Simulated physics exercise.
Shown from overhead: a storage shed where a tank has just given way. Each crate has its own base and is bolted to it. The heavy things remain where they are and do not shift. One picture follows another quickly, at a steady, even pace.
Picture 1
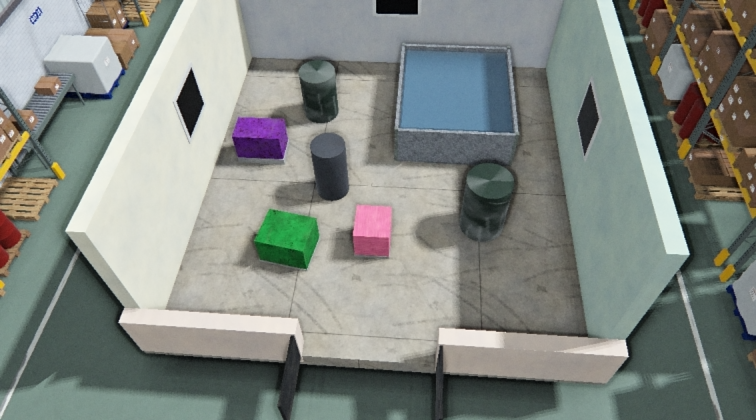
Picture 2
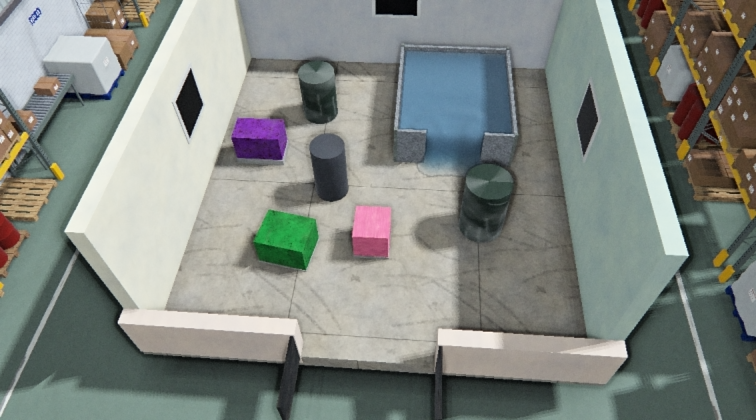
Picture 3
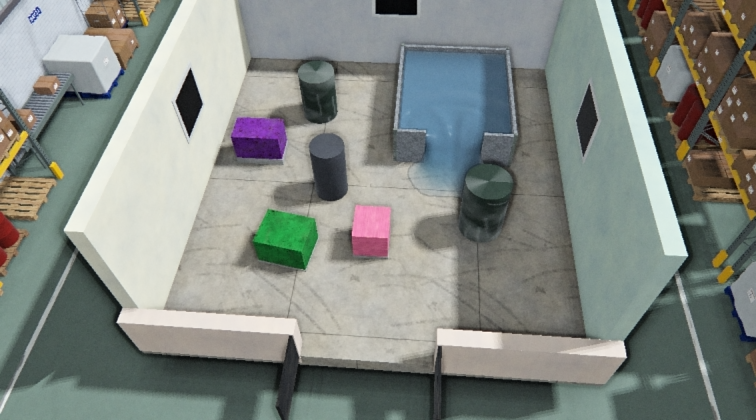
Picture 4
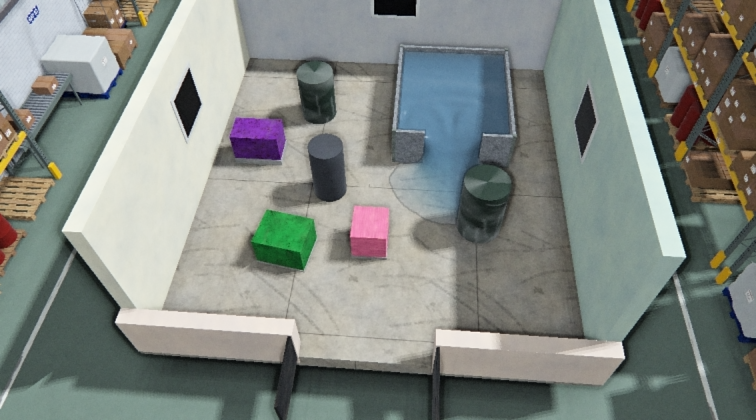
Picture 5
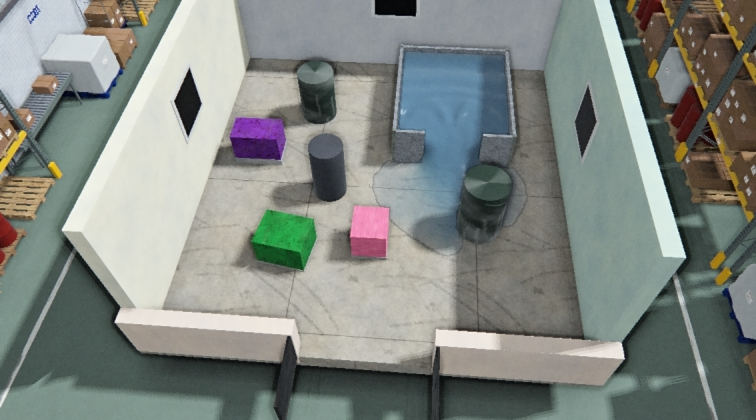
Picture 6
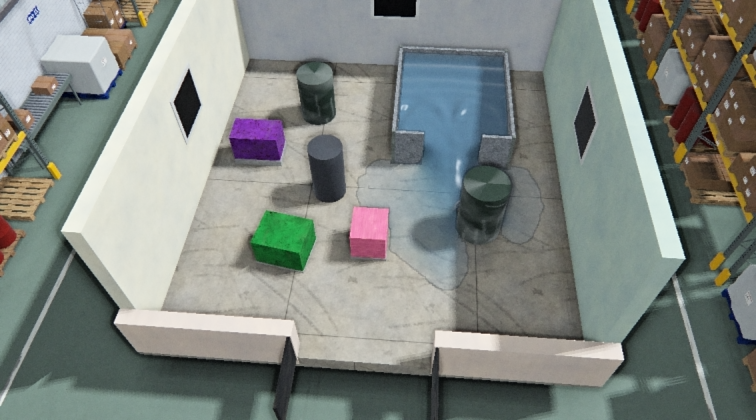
The clip shows an open tank of still water in a walled shed with coloured blocks and cylinders; its front gives way, and water pours through the gap, spreading across the floor around the dark green cylinder nearby.
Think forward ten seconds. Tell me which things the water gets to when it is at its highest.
Here is how it goes: The purple crate is never reached, the green crate is reached, the pink crate is reached.
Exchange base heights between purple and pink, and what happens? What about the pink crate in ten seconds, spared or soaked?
In that case pink crate gets flooded.
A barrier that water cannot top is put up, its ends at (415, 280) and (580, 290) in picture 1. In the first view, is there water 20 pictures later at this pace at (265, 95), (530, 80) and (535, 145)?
As listed: No water, wet, flooded.
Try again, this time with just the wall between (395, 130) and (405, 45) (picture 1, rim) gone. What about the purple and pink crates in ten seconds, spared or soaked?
As it turns out, the purple crate gets overtopped, and the pink crate gets overtopped.
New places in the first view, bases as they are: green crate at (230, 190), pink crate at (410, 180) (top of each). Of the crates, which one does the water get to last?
I would point to the green-painted one.
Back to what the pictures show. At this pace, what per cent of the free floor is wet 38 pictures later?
Roughly 70 percent, I'd say.
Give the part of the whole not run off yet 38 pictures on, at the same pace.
78 %.
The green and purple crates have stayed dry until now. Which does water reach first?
I reckon it's the green crate.
A moment on, water covers 25 % of the floor; the purple crate not reached, the green crate water round its plinth, the pink crate water round its plinth.
Next, water covers 40 % of the floor; the purple crate not reached, the green crate water round its plinth, the pink crate water round its plinth.
Then, water covers 55 % of the floor; the purple crate water round its plinth, the green crate water round its plinth, the pink crate water round its plinth.
Later, water covers 70 % of the floor; the purple crate water round its plinth, the green crate water round its plinth, the pink crate water round its plinth.
In the end, water covers 95 % of the floor; the purple crate stayed above the water, the green crate was topped, the pink crate was topped.
